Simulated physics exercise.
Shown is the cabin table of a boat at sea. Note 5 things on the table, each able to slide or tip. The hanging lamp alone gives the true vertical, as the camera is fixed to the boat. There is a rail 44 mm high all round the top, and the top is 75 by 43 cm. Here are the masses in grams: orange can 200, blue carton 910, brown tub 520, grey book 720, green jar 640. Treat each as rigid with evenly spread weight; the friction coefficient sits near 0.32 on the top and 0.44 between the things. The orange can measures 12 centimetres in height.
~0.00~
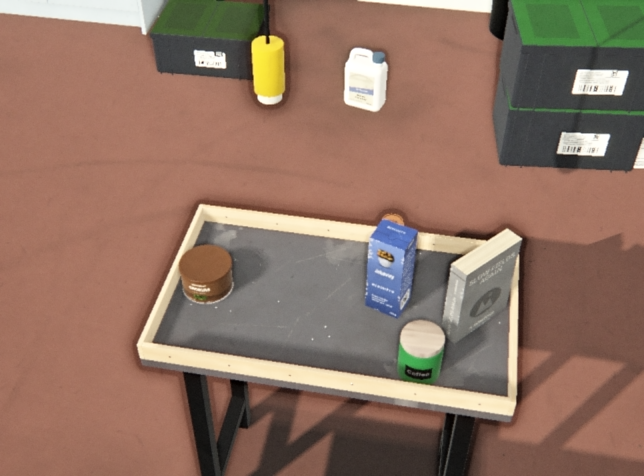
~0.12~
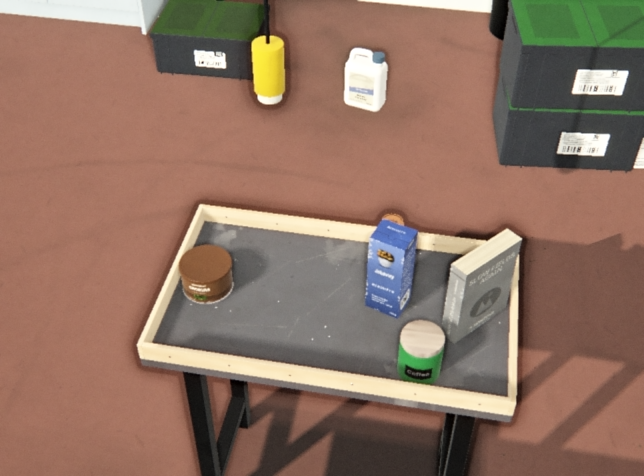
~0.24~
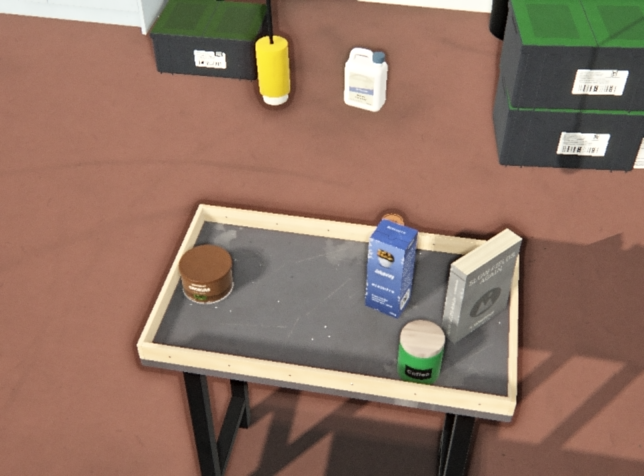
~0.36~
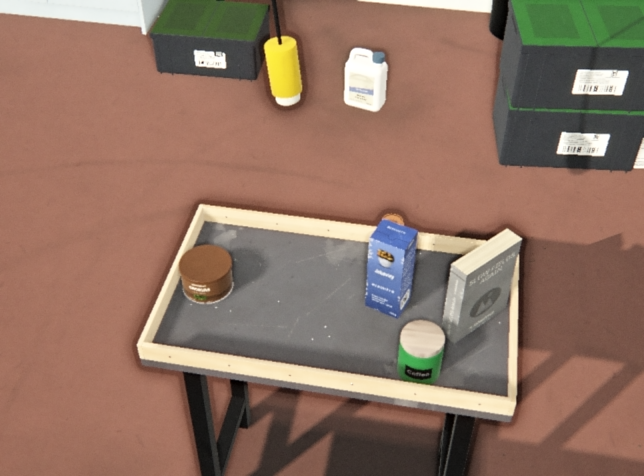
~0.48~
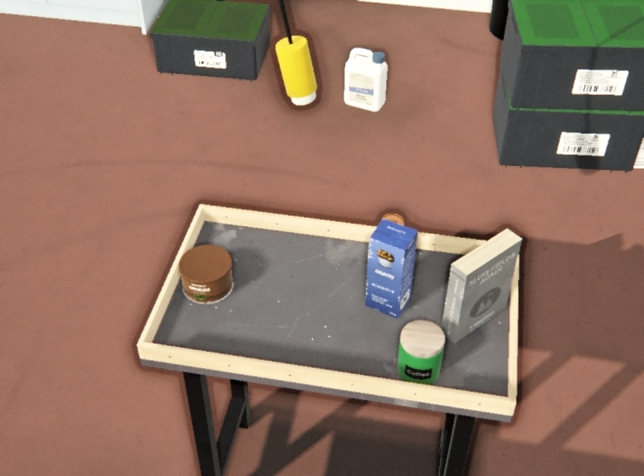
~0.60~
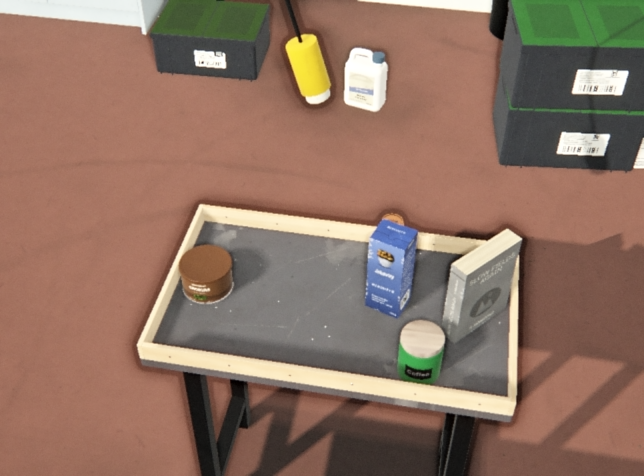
Yellow hanging lamp swinging gradually to the right above a railed table, where a blue carton, book, tub and jar stay still.
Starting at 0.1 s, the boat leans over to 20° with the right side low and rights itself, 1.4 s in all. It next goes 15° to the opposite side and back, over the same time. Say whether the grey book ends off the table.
As for the grey book, it drops off.
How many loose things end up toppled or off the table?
Total: 1.
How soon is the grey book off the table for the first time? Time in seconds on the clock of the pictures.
Near 1.1 s.
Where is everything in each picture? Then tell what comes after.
Boat level; grey book (480, 287), in the first picture.
Boat level; brown tub (207, 275); green jar (421, 354), in the second picture.
Floor tilted 2°, right side down; blue carton (391, 270), in the third picture.
Floor tilted 6°, right side down; brown tub (207, 275); green jar (421, 354), in the fourth picture.
Floor tilted 11°, right side down; blue carton (391, 270), in the fifth picture.
Floor tilted 16°, right side down; grey book (480, 287); brown tub (207, 275), in the sixth picture.
Around 1.20 s, floor tilted 8°, right side down; grey book now off the table; blue carton shifted 3 cm; orange can shifted 2 cm.
Around 1.50 s, boat level; blue carton shifted 3 cm; orange can shifted 2 cm; brown tub shifted 2 cm.
Finally (3.4 s), off the table, grey book; the other 4 still in place (within 5 cm).
